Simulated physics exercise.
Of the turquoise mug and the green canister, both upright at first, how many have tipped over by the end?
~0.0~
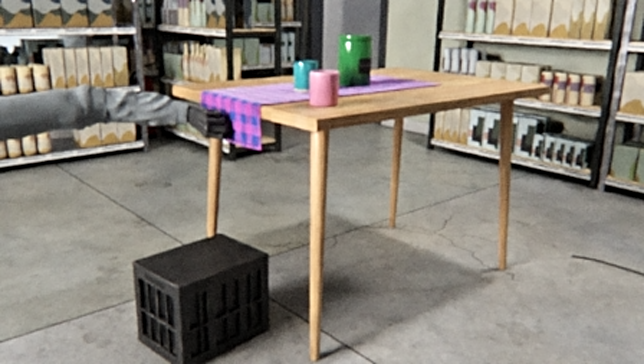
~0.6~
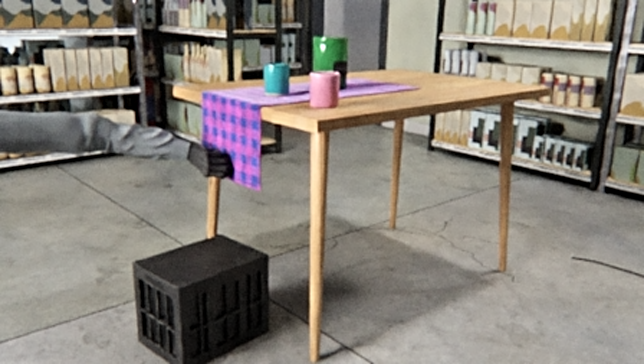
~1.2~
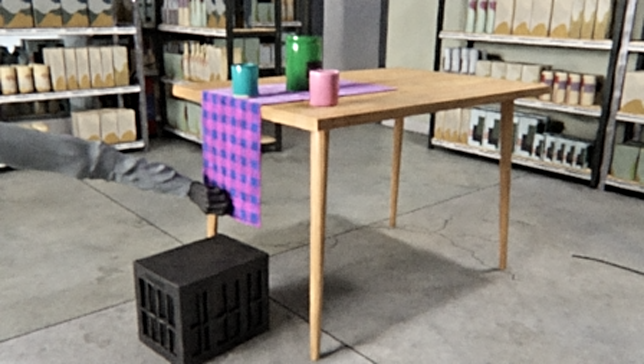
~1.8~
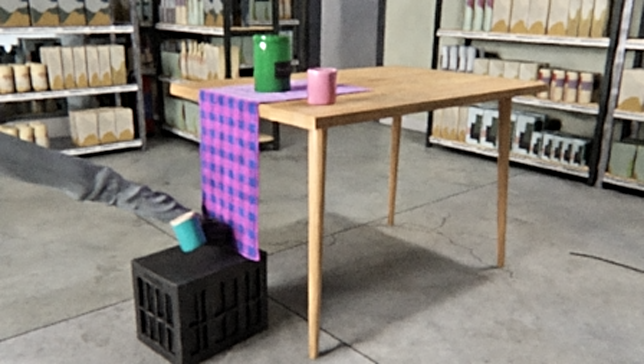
One of them has tipped over, the turquoise mug, which goes off the table edge. The green canister is still upright on the table.
